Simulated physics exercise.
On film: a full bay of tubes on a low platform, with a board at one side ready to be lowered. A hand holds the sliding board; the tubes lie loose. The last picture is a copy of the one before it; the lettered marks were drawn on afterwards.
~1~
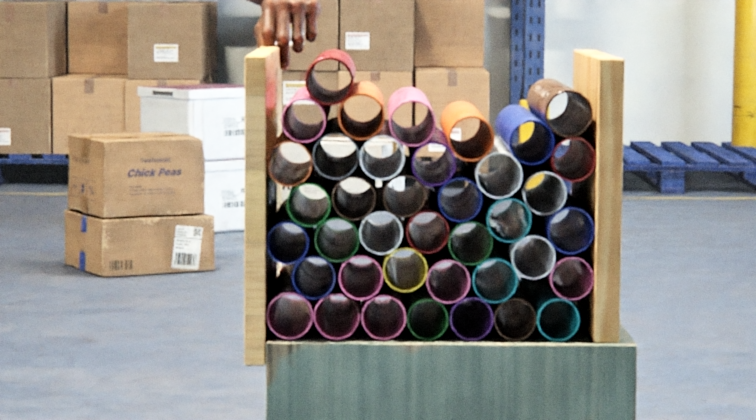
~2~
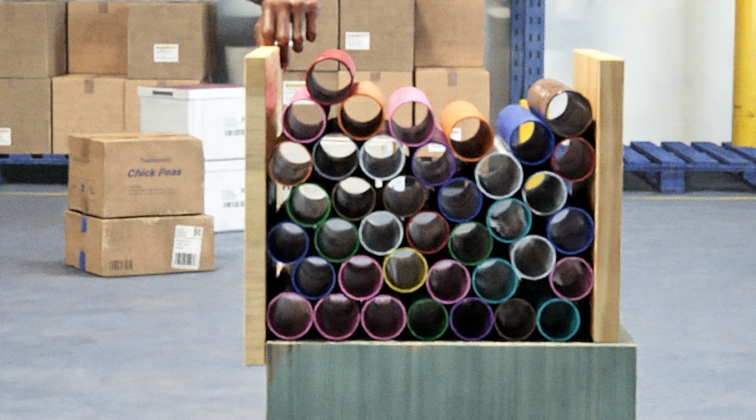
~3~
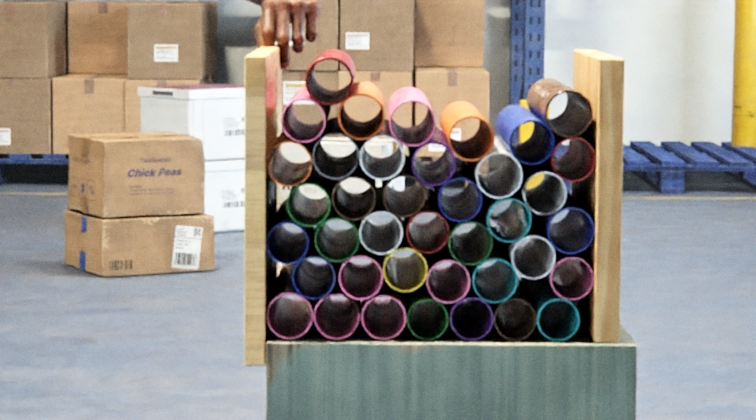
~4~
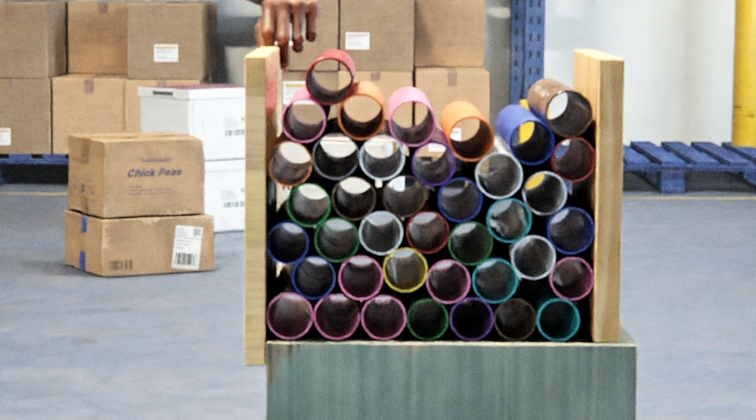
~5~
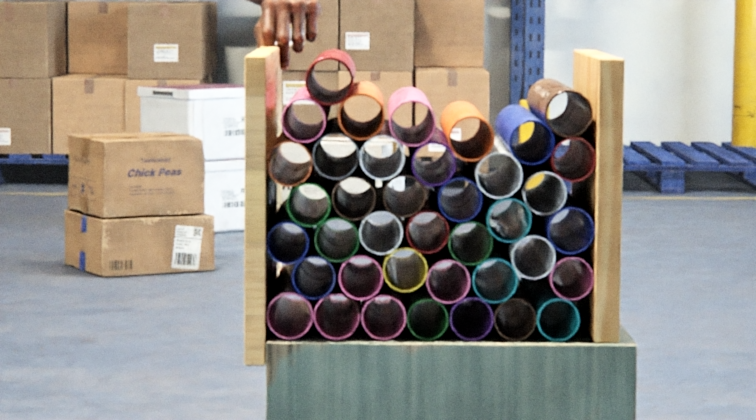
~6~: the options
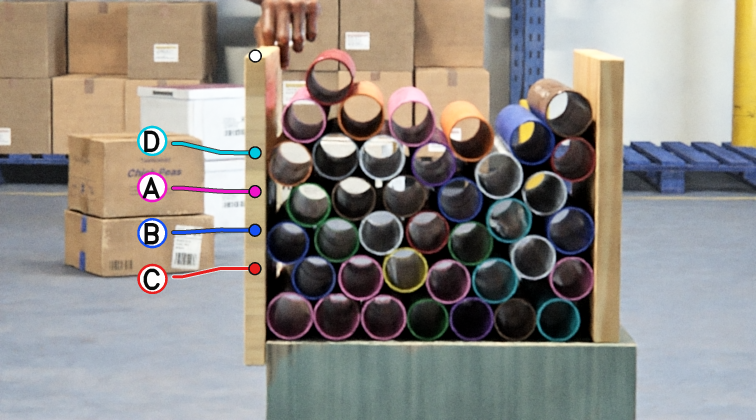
In a warehouse, a hand stays above colourful stacked tubes between boards, and nothing moves.
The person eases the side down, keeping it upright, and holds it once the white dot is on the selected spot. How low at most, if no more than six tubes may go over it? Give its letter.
C is the limit.
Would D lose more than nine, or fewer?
Fewer than nine.
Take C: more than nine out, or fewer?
It loses fewer than nine.
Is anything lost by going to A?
Yes, at A.
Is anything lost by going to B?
At B: Yes.
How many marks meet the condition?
Four of them.
On the marked copy, A at (255, 192); B at (255, 230); C at (255, 269); D at (255, 153); the white dot at (255, 56).
Taking C. A third of the way, top of the board (266, 147).
Two thirds of the way, top of the board (266, 252).
When it is over, top of the board (266, 267), three out over the board.
As for the rest, A one out over the board; B three out over the board; D none out over the board.
